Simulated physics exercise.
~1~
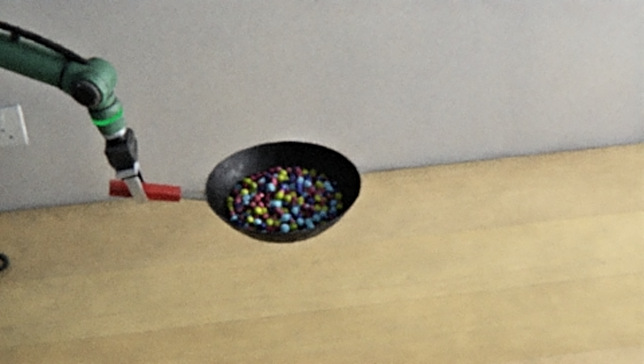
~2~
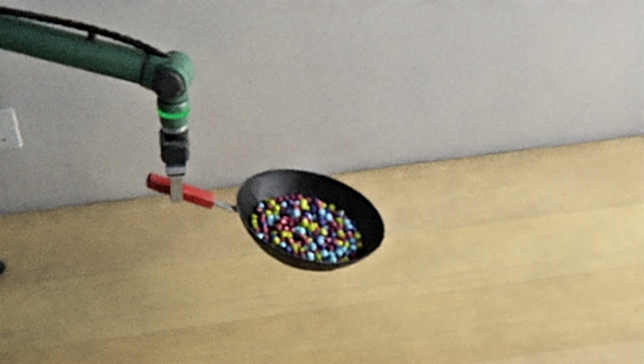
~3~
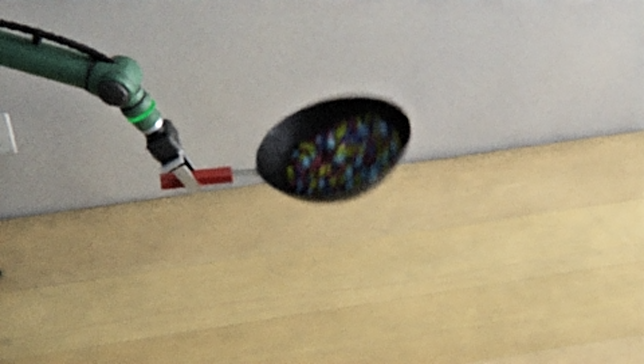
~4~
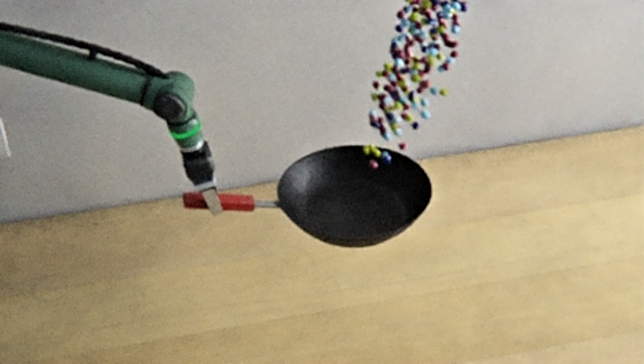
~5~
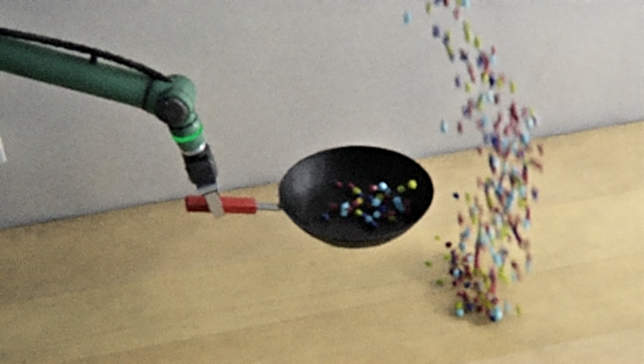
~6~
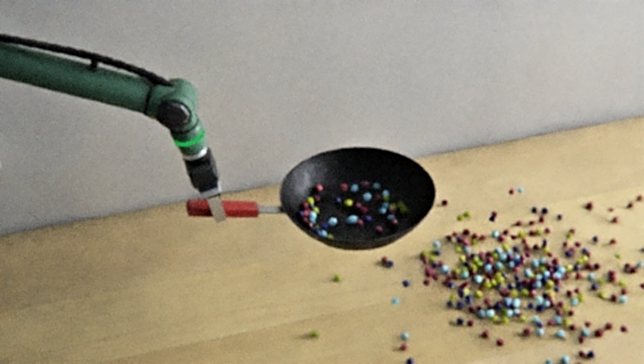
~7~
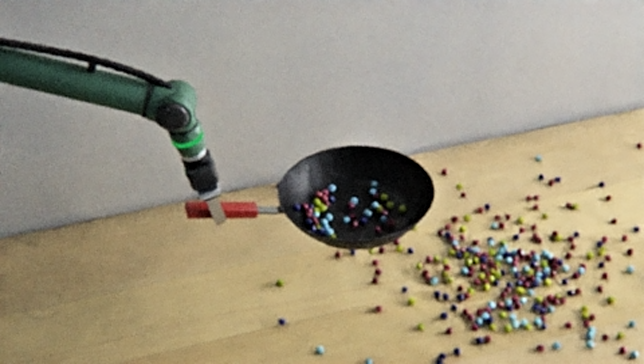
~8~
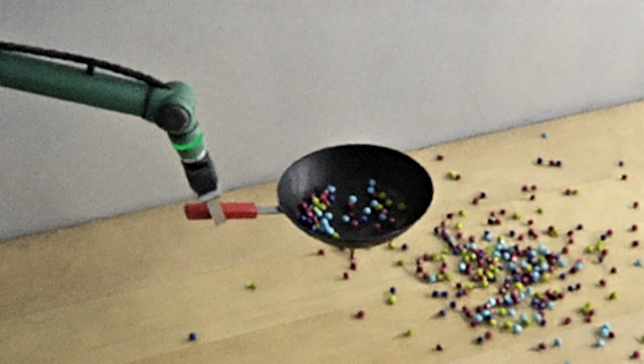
A robot arm tosses colourful round sweets from a black frying pan, spilling most onto the table.
